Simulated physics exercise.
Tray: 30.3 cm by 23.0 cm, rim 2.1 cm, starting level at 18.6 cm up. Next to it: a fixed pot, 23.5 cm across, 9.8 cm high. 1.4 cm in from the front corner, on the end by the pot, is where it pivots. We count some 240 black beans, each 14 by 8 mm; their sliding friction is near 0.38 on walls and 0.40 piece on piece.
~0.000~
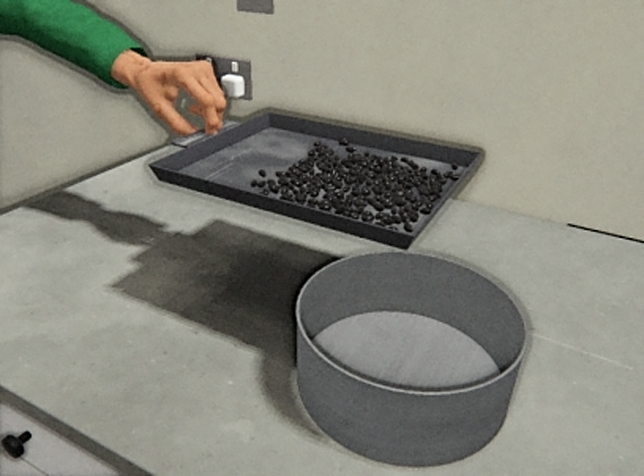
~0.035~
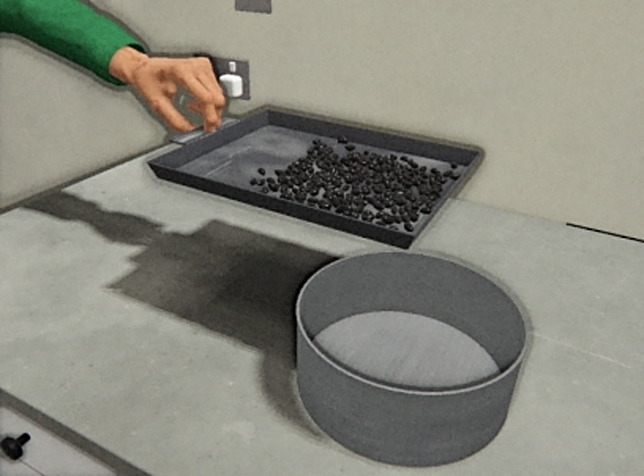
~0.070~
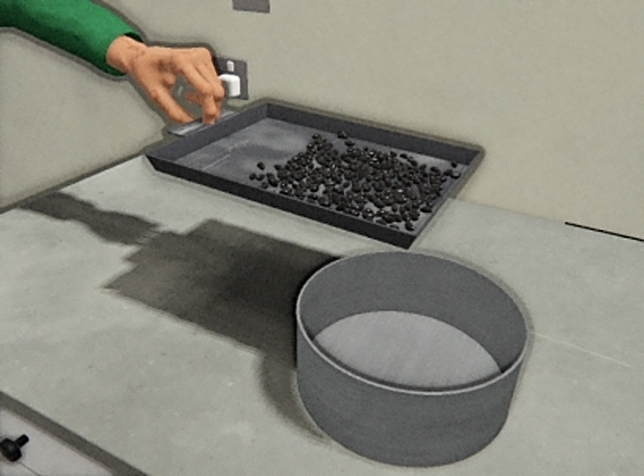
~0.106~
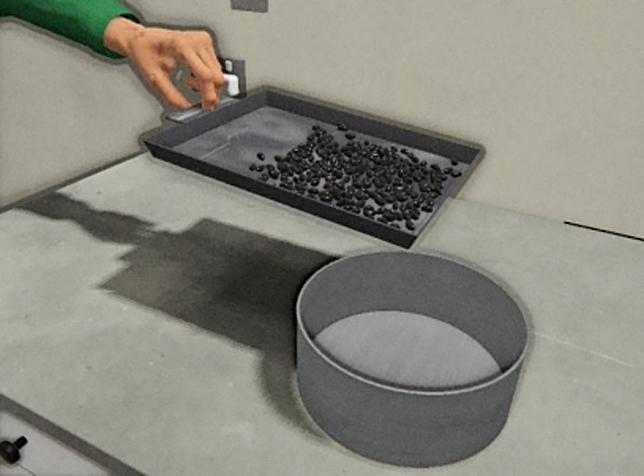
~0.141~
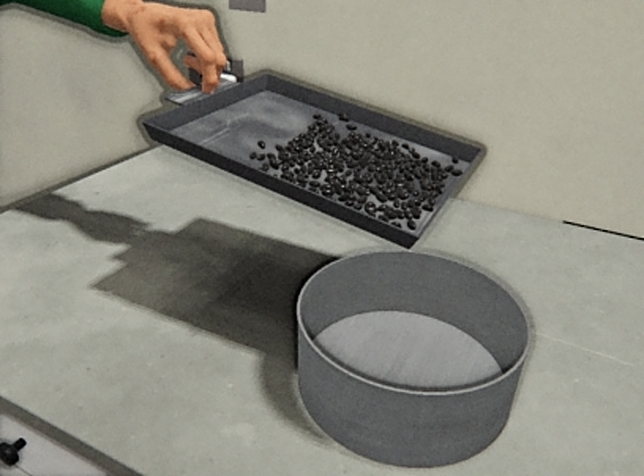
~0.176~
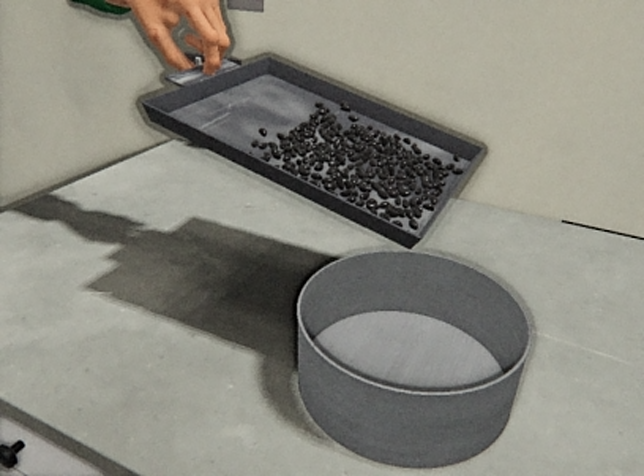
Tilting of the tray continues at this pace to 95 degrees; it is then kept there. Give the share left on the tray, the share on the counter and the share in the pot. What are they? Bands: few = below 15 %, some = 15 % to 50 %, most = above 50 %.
Tray: Few, counter: Some, pot: Most.
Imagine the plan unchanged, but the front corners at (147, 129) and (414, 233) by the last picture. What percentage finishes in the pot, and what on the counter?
You'd end with pot at 95 and counter at 5.
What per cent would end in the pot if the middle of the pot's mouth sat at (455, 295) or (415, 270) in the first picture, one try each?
About 90 percent the first time and about 70 percent the second.
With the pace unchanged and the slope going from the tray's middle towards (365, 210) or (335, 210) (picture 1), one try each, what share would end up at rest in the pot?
About 95 and 90 per cent.
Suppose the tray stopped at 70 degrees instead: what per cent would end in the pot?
Around 55 in a hundred.
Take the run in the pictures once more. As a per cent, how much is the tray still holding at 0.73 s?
It comes to near 60 per cent.
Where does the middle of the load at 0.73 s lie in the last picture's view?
Estimated centre of load: Around (468, 212).
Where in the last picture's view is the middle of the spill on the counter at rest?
You'll find it at about pixel (540, 341).
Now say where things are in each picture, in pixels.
The first frame shows tray tilt 0 degrees, front corners at (157, 164) and (409, 230); middle of the pieces at (355, 186); pot at (409, 309).
The second frame shows tray tilt 1 degrees, front corners at (156, 161) and (409, 230); middle of the pieces at (355, 185).
The third frame shows tray tilt 2 degrees, front corners at (154, 153) and (411, 230); middle of the pieces at (355, 182).
The fourth frame shows tray tilt 6 degrees, front corners at (152, 139) and (413, 230), lowest corner right front; middle of the pieces at (356, 177).
The fifth frame shows tray tilt 10 degrees, front corners at (152, 121) and (415, 231), lowest corner right front; middle of the pieces at (357, 171).
The sixth frame shows tray tilt 14 degrees, front corners at (152, 102) and (417, 231), lowest corner right front; middle of the pieces at (359, 165); pot at (412, 309). Its pace works out near 120 degrees a second.
Then, at 0.51 s, tilt 54 degrees; the tray holds 100 %, the pot 0 %.
After 0.73 s, tilt 80 degrees; the tray holds 60 %, the pot 5 %.
Then, at 1.07 s, tilt 95 degrees; the tray holds 0 %, the pot 70 %.
At rest (2.2 s), tray 0 %, counter 30 %, pot 70 %.
